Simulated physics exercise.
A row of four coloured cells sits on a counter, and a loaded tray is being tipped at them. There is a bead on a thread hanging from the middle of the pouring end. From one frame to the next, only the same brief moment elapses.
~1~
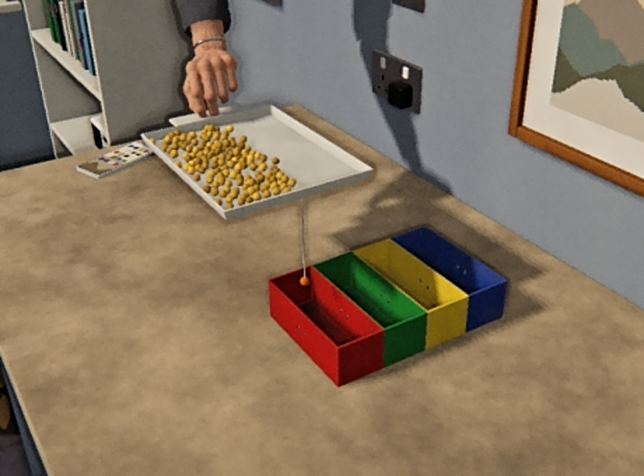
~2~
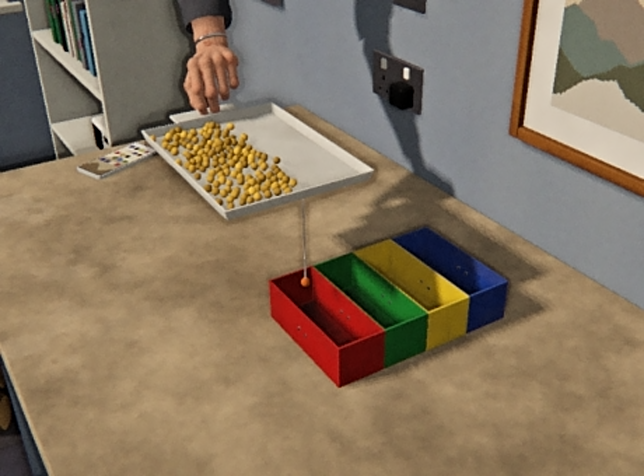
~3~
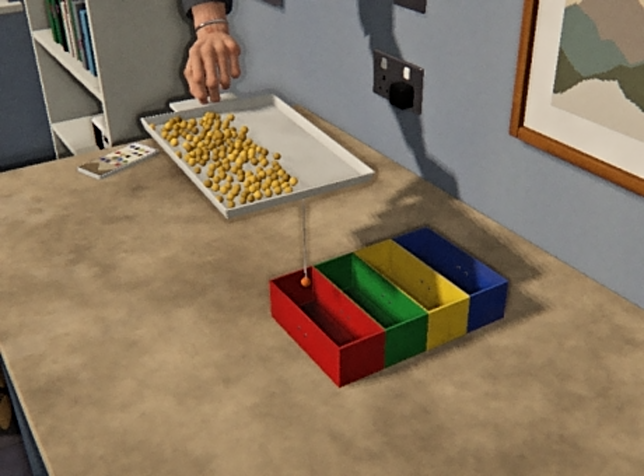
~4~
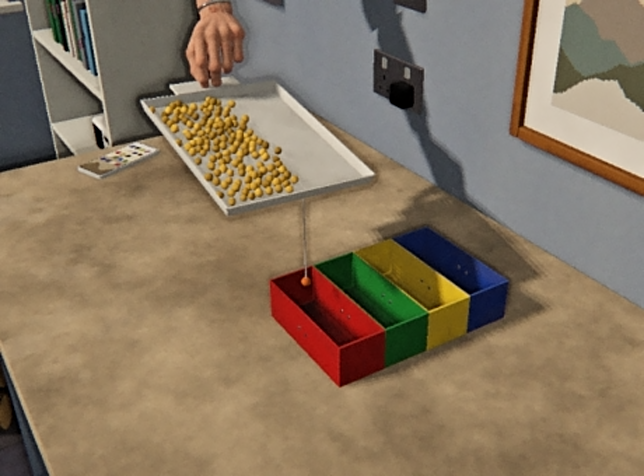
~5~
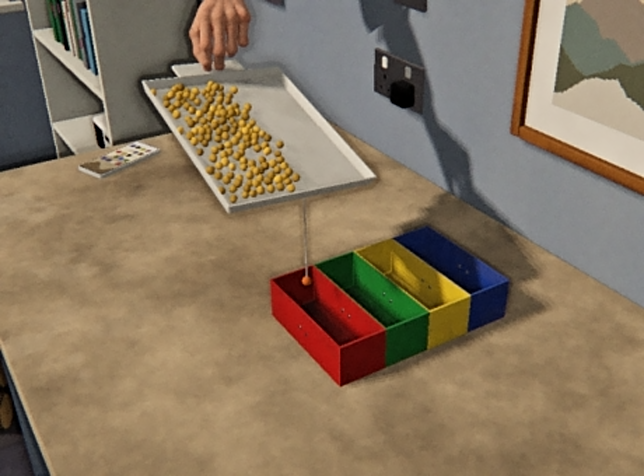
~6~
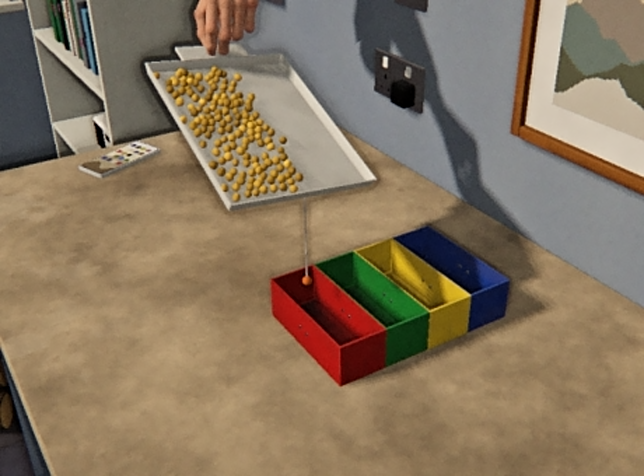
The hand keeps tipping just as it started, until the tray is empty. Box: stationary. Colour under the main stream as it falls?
Green, I would say.
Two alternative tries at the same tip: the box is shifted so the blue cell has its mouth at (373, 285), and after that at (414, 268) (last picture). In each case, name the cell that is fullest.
Try 1 - blue. Try 2 - the cell in yellow.
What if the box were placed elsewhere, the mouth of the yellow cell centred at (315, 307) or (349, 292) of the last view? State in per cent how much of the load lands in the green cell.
First placement: Some 0 %; second placement: Some 10 %.
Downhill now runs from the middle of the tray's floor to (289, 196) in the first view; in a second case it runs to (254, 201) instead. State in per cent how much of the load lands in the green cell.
I'd put it at some 10 % and then some 0 %.
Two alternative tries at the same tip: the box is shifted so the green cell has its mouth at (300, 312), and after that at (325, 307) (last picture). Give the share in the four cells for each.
Around 90 then around 100 per cent.
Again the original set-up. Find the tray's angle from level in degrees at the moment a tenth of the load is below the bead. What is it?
It's turned some 75 degrees by then.
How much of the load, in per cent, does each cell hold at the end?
Looks like the red cell ends near 20 %, the green cell near 60 %, the yellow cell near 20 %, and the blue cell near 0 %.
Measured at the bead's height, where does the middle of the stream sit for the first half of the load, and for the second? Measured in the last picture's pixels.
The opening half passes (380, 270), the closing half (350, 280).
Soon after the last picture, tray tipped steeply; most on the tray; a stray few in the green cell; about a quarter falling or outside the box.
A little later, tray tipped past a quarter turn; a small part on the tray; about a third in the green cell; a small part in the yellow cell; a small part in the red cell; a stray few in the blue cell; about a quarter falling or outside the box.
Later still, tray tipped past a quarter turn; about two thirds in the green cell; about a quarter in the red cell; about a quarter in the yellow cell; a stray few in the blue cell; a small part falling or outside the box.
At rest, tray tipped past a quarter turn; about two thirds in the green cell; about a quarter in the red cell; about a quarter in the yellow cell; a stray few in the blue cell; a small part outside the box.
